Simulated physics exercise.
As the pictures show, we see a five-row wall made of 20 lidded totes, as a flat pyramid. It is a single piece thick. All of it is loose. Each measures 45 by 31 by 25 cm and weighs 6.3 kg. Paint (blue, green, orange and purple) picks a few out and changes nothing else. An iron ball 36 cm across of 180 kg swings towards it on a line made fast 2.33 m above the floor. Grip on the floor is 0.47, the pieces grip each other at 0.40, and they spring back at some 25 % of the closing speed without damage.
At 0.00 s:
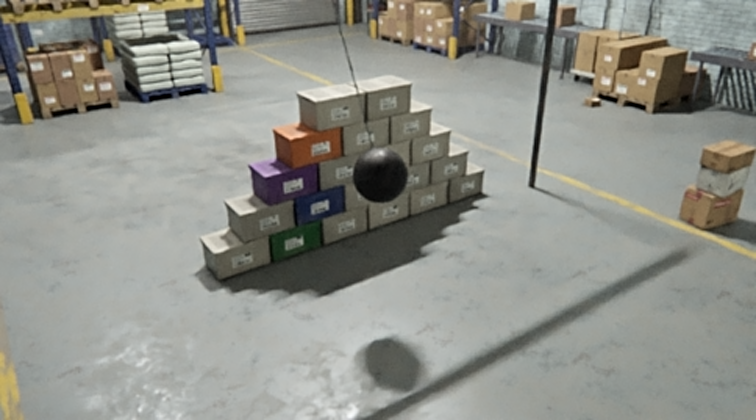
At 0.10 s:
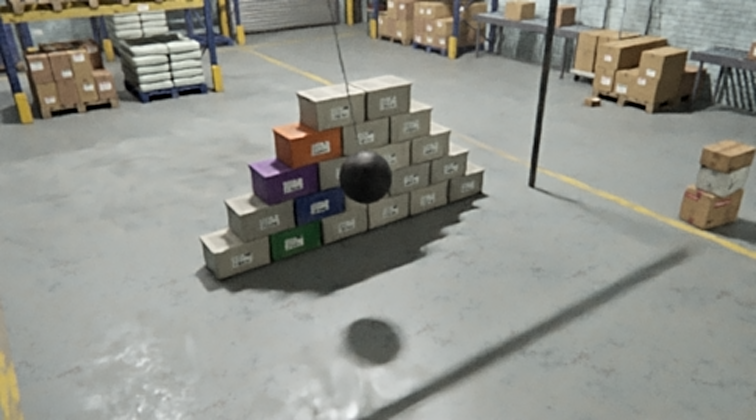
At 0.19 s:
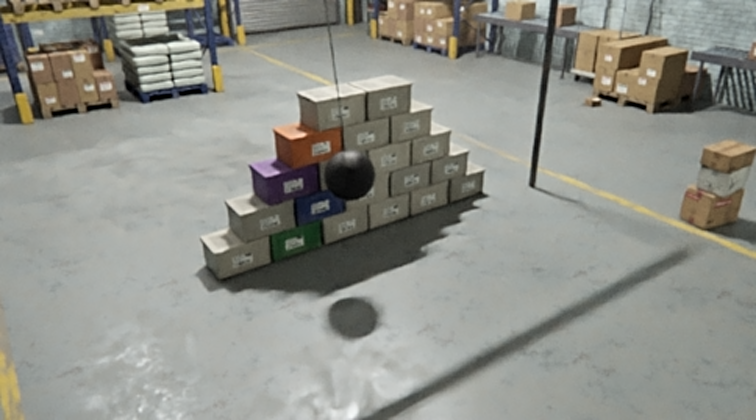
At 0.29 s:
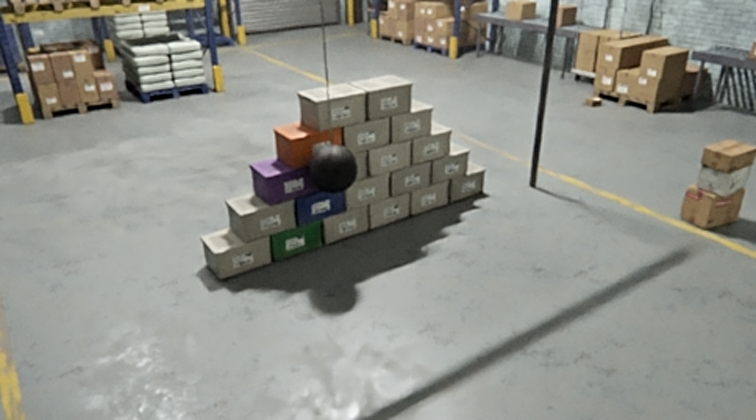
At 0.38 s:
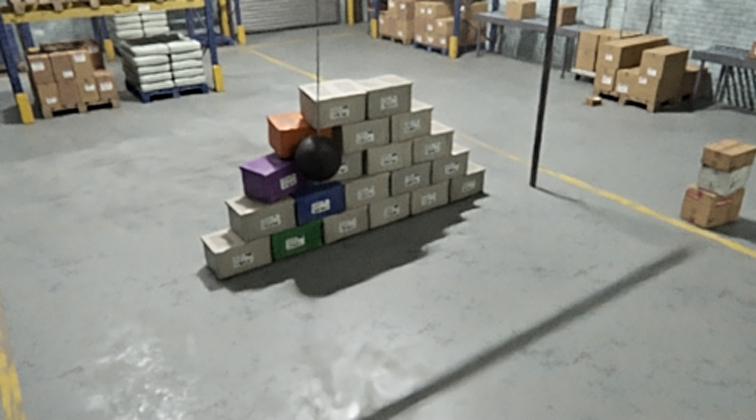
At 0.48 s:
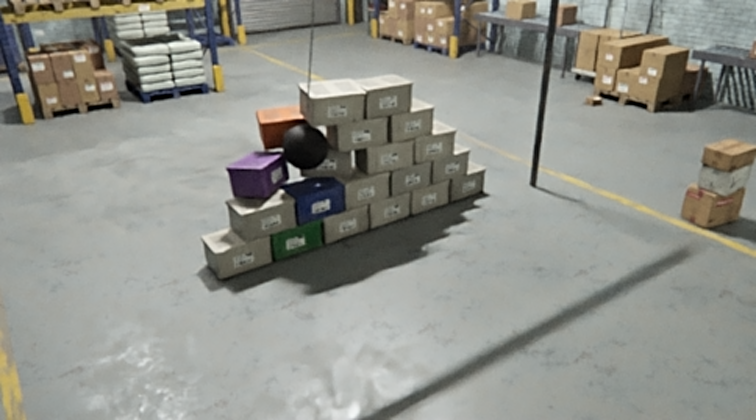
At first, a dark ball on a line hangs in front of a stepped pyramid of lidded totes, all undisturbed. It swings leftward and back toward the stack, then pushes in around the orange and purple totes, which shift left as several totes move slightly out of place.
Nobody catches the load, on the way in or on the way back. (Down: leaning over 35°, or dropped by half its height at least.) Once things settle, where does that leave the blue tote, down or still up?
In the end the blue tote holds its level.
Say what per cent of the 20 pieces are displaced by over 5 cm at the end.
Shifted: 30 per cent.
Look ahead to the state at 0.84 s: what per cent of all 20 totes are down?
10 per cent by then.
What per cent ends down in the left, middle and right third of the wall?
In per cent: Left 40, middle 30, right 0.
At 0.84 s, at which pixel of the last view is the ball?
Around (276, 110).
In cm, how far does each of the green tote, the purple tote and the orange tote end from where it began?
Green 0, purple 110, orange 290.
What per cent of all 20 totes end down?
About 25 per cent.
After 0.84 s, line 32° past plumb; 2 of the 20 totes down; blue tote unmoved; orange tote on its side.
After 1.60 s, line plumb; 5 of the 20 totes down; blue tote unmoved; purple tote on its side.
At rest (3.3 s), line 29° past plumb; 5 of the 20 totes down; blue tote unmoved; purple tote on its side; orange tote 74 cm lower. As the last picture would show them, middles, blue tote near (313, 199), purple tote near (226, 194).
